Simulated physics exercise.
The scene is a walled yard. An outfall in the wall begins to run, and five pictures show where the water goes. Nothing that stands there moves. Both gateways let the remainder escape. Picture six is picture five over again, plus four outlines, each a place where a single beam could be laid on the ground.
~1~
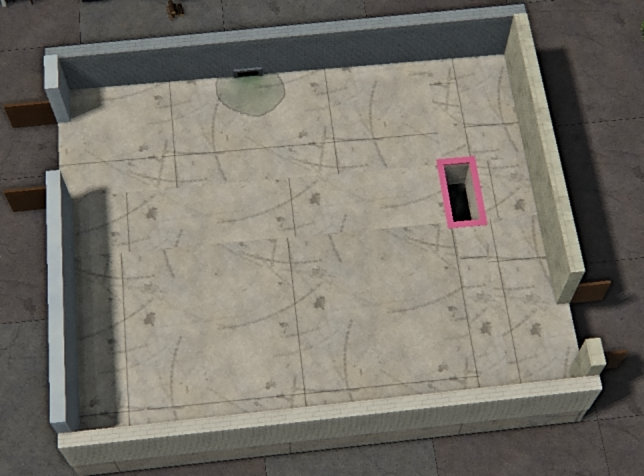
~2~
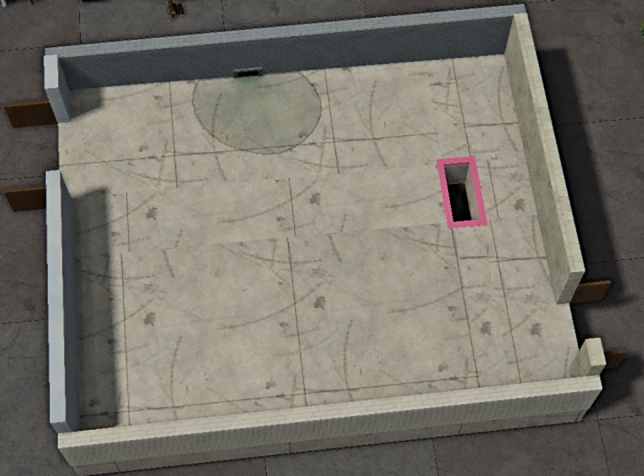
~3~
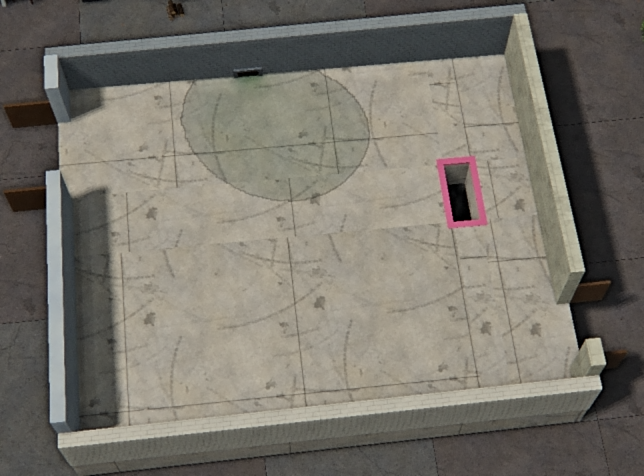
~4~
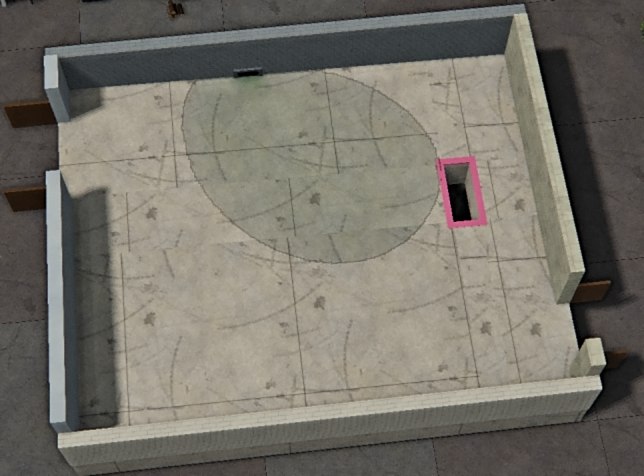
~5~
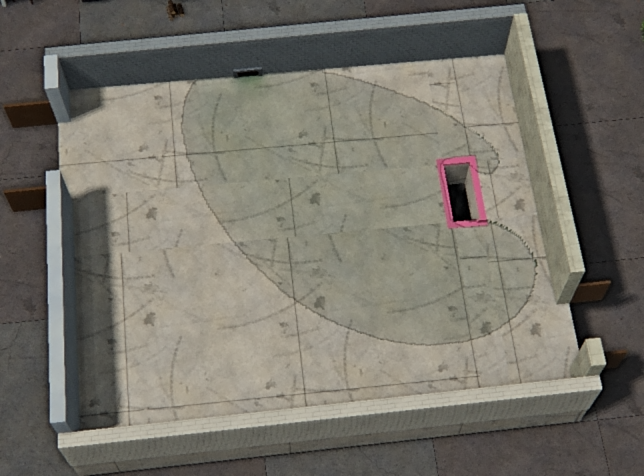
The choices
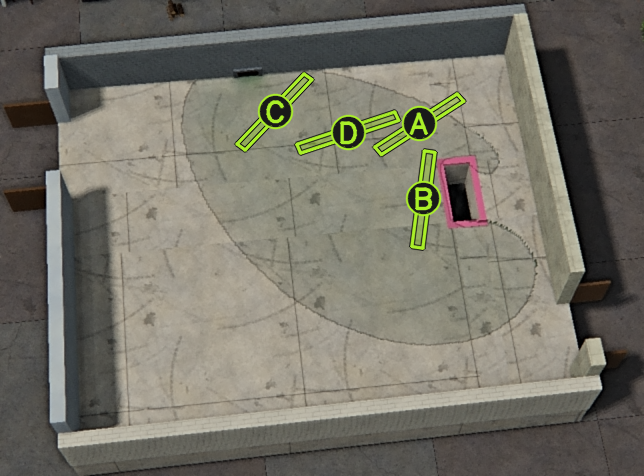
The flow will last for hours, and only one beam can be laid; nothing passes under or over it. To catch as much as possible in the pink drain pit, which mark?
The answer is position A.
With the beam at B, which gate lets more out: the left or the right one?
The right one.
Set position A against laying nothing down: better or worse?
Position A is worse.
In lime, A from (378, 150) to (460, 97); B from (417, 247) to (429, 151); C from (241, 146) to (307, 76); D from (298, 148) to (396, 116).
For position A, about 18 % of the stream goes into the pink drain pit, about 82 % out by the gates.
For position B, about 2 % of the stream goes into the pink drain pit, about 97 % out by the gates.
For position C, about 5 % of the stream goes into the pink drain pit, about 95 % out by the gates.
For position D, about 6 % of the stream goes into the pink drain pit, about 94 % out by the gates.
